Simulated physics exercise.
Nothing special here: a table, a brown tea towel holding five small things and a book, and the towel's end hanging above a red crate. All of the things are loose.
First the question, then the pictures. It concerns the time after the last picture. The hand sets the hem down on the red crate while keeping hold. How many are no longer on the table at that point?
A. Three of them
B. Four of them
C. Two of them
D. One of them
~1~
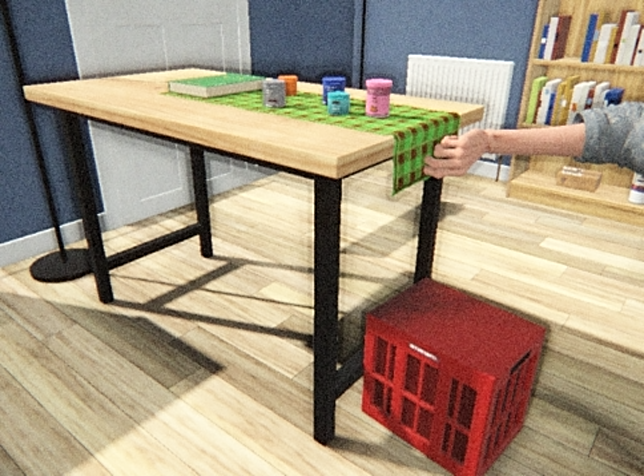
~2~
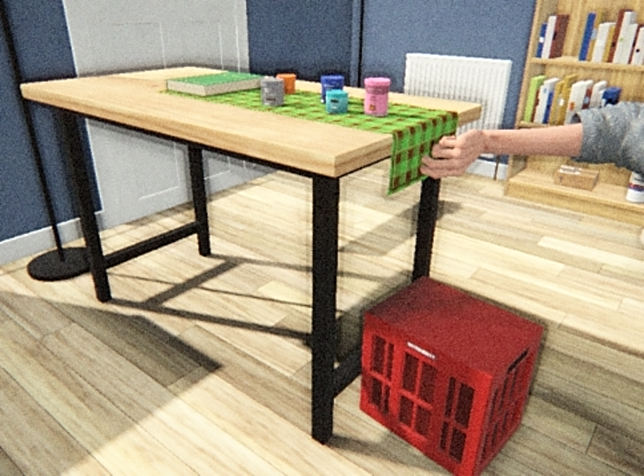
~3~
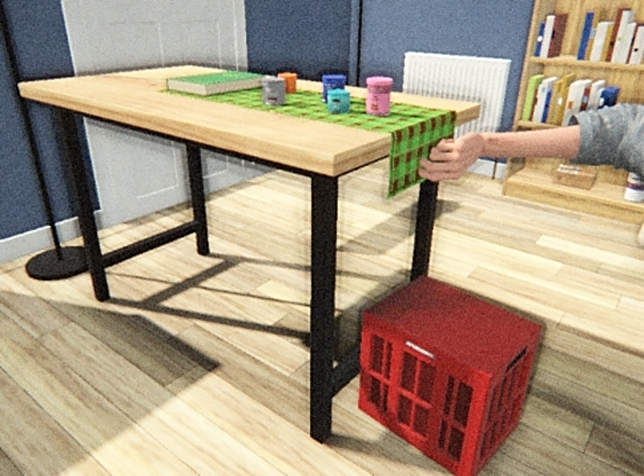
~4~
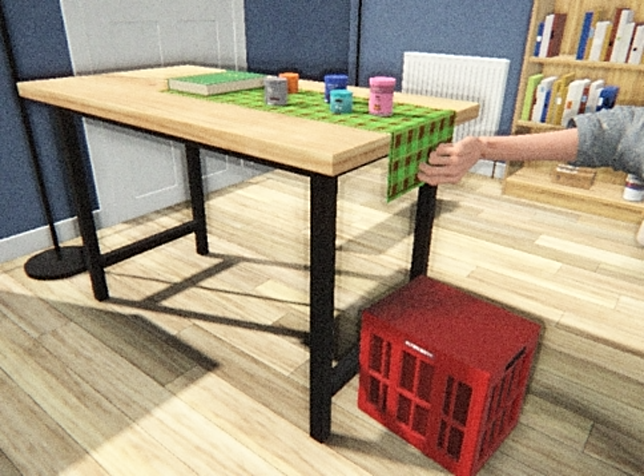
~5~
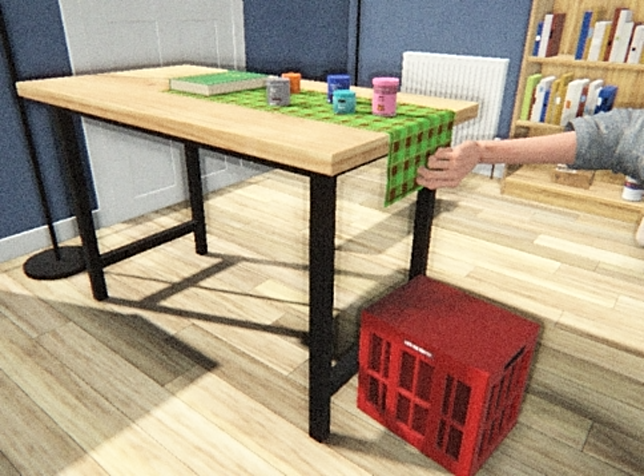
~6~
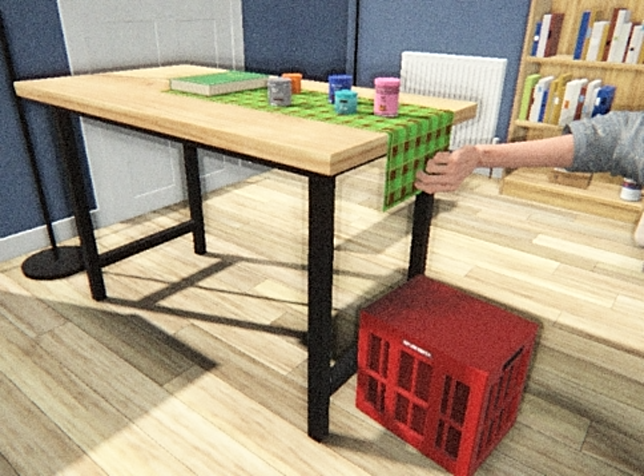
Answer: A.
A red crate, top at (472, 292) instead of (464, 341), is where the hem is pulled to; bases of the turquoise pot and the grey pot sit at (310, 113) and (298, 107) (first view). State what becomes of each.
The turquoise pot keeps its place on top; the grey pot stays on.
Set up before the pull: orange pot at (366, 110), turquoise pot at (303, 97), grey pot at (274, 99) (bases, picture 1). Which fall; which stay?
The orange pot topples down; the turquoise pot stays put; and the grey pot stays put.
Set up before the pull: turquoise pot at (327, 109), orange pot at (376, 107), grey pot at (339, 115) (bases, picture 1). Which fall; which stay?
Turquoise pot: Lost. Orange pot: Lost. Grey pot: Lost.
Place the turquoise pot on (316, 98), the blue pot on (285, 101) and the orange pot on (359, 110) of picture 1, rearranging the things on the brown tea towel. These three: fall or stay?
Record - turquoise pot retained; blue pot retained; orange pot lost.
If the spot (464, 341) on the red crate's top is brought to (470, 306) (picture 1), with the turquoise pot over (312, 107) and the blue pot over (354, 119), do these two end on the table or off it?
The turquoise pot ends up still on top and the blue pot ends up off the top.
A little later, hem near (415, 230); all still up.
Next, hem near (412, 283); pink can and turquoise pot gone.
Later still, hem on the crate; pink can, turquoise pot and blue pot gone.
When it is over, hem on the crate; pink can, turquoise pot and blue pot gone. The count of fallen things is three.
